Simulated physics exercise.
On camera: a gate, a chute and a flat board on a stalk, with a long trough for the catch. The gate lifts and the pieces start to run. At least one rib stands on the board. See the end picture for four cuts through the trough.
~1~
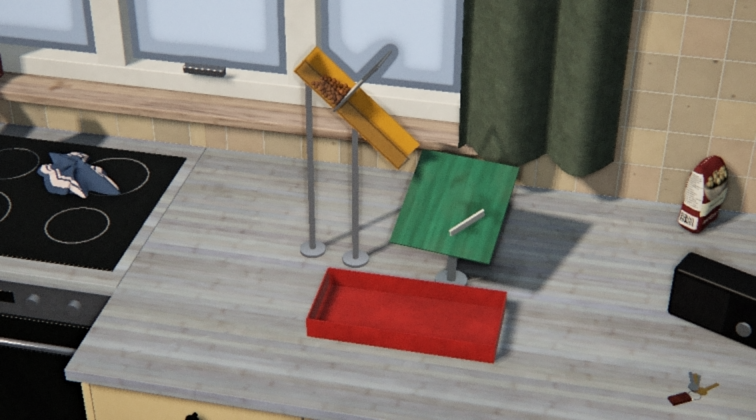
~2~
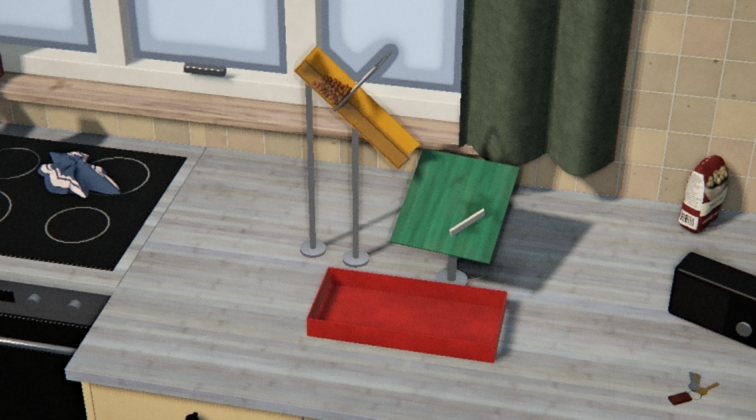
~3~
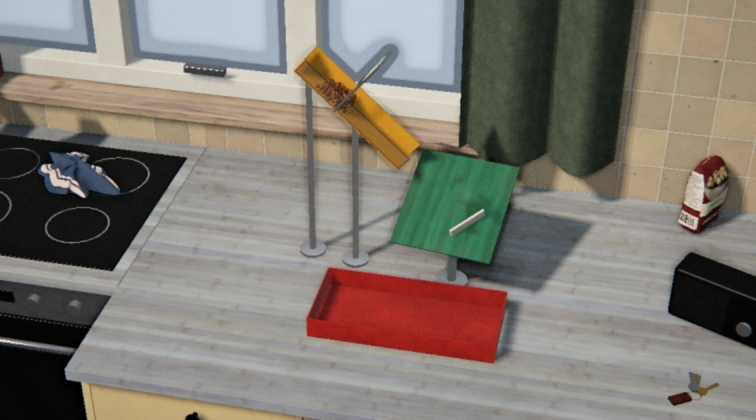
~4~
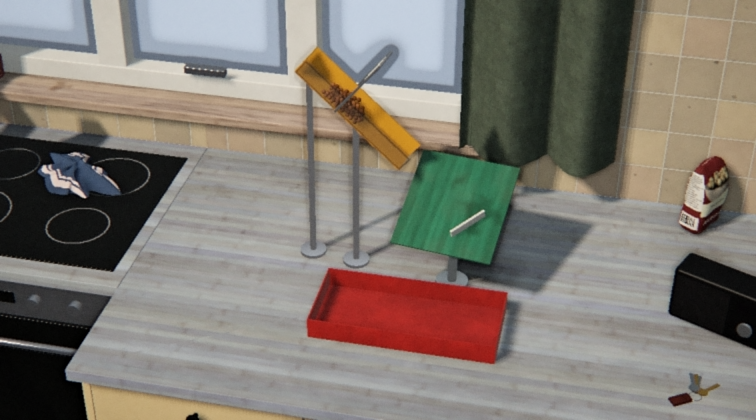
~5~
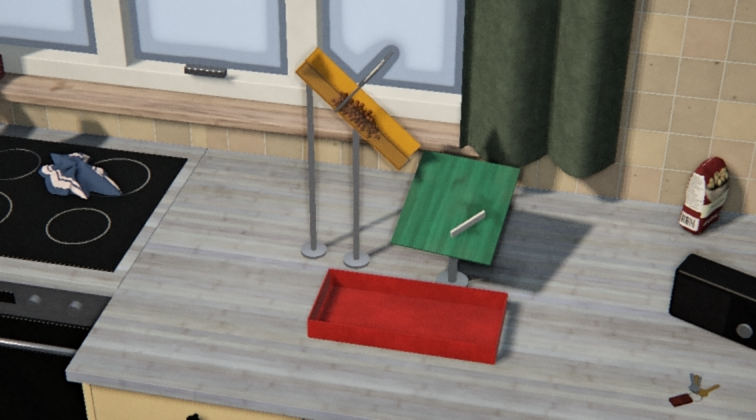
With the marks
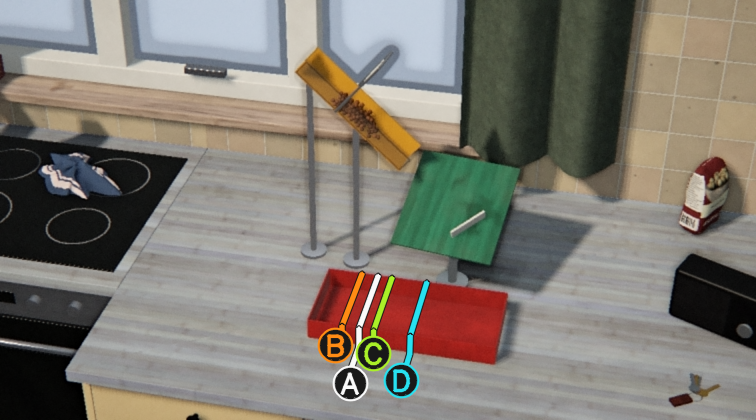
Small brown cereal balls sliding down a sloping orange chute above a tilted green board and an empty red trough on a kitchen counter.
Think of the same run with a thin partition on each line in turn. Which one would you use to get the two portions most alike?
I would pick line D.
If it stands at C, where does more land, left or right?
More lands on the right.
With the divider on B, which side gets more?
The right side.
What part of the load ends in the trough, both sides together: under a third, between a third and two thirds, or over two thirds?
It is over two thirds.
On the marked copy, line A crosses the front rim at (359, 327); line B crosses the front rim at (342, 325); line C crosses the front rim at (373, 329); line D crosses the front rim at (410, 335).
For line A, of what is caught, none on the left of the divider, all on the right.
For line B, of what is caught, none on the left of the divider, all on the right.
For line C, of what is caught, a small part on the left of the divider, nearly all on the right.
For line D, of what is caught, about half on the left of the divider, about half on the right.
